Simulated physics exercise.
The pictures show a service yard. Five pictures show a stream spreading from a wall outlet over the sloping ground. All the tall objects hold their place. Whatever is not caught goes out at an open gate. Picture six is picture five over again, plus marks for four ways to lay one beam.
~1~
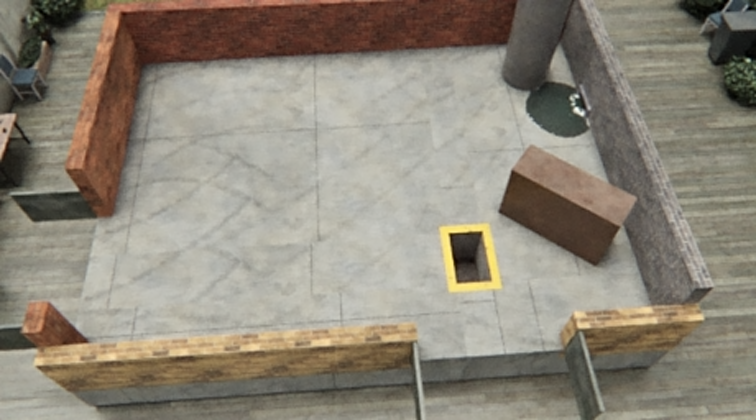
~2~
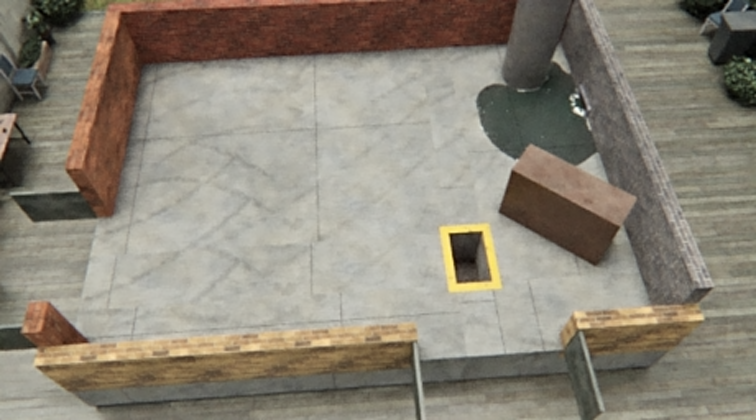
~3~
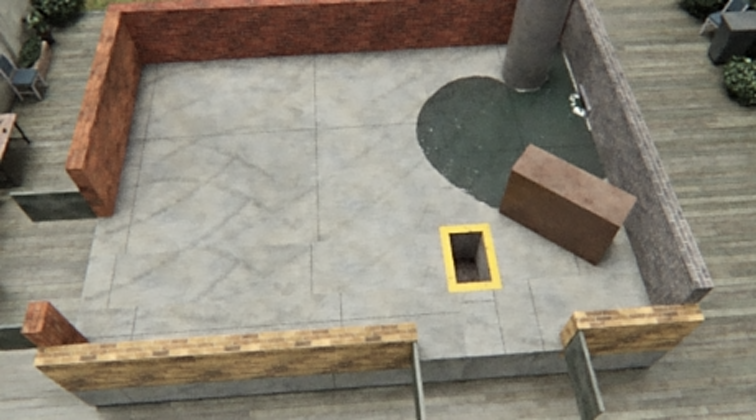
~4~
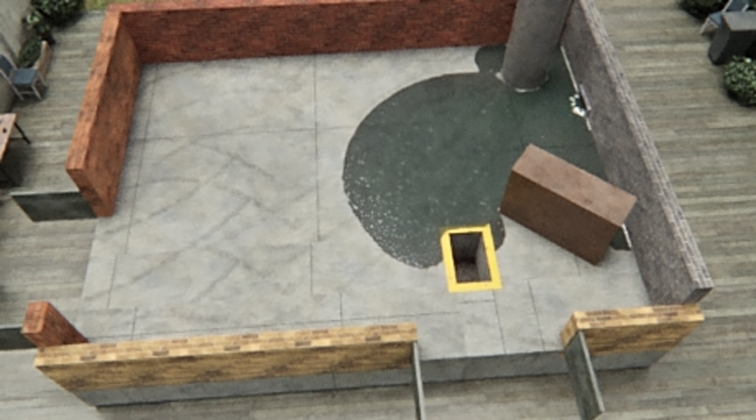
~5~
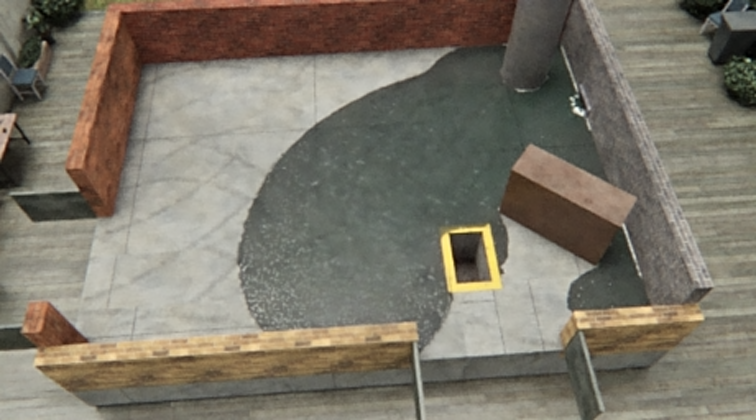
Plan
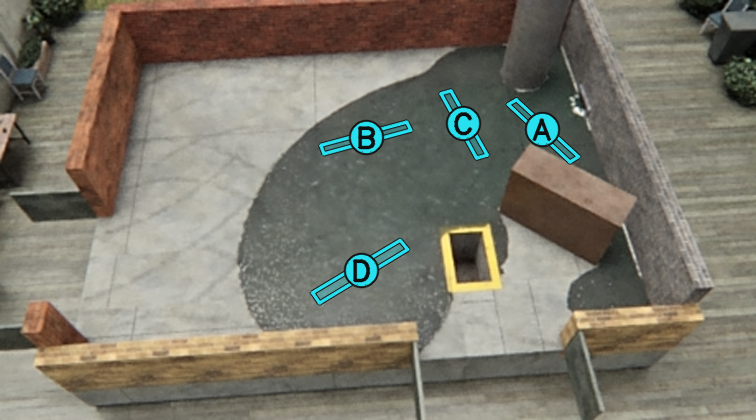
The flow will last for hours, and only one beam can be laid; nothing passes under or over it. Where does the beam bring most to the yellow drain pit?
Use place C.
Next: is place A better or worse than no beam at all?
It is worse.
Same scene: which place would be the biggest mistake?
It is A.
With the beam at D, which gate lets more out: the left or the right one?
The left gate.
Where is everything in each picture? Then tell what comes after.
Outfall at (584, 102); yellow drain pit at (470, 257); open gate at (101, 275); open gate at (486, 339); water covers 2 % of the ground and shows as far out as (533, 101); yellow drain pit still dry.
Water covers 7 % of the ground and shows as far out as (482, 109); yellow drain pit still dry.
Water covers 16 % of the ground and shows as far out as (423, 136); yellow drain pit still dry.
Water covers 28 % of the ground and shows as far out as (385, 242); yellow drain pit taking water.
Water covers 48 % of the ground and shows as far out as (252, 293); yellow drain pit taking water.
On the marked copy, A from (512, 102) to (574, 159); B from (322, 149) to (408, 126); C from (445, 92) to (481, 156); D from (316, 297) to (403, 244).
With A, about 7 % of the stream runs into the yellow drain pit, about 92 % out by the gates.
With B, about 15 % of the stream runs into the yellow drain pit, about 85 % out by the gates.
With C, about 26 % of the stream runs into the yellow drain pit, about 73 % out by the gates.
With D, about 15 % of the stream runs into the yellow drain pit, about 85 % out by the gates.
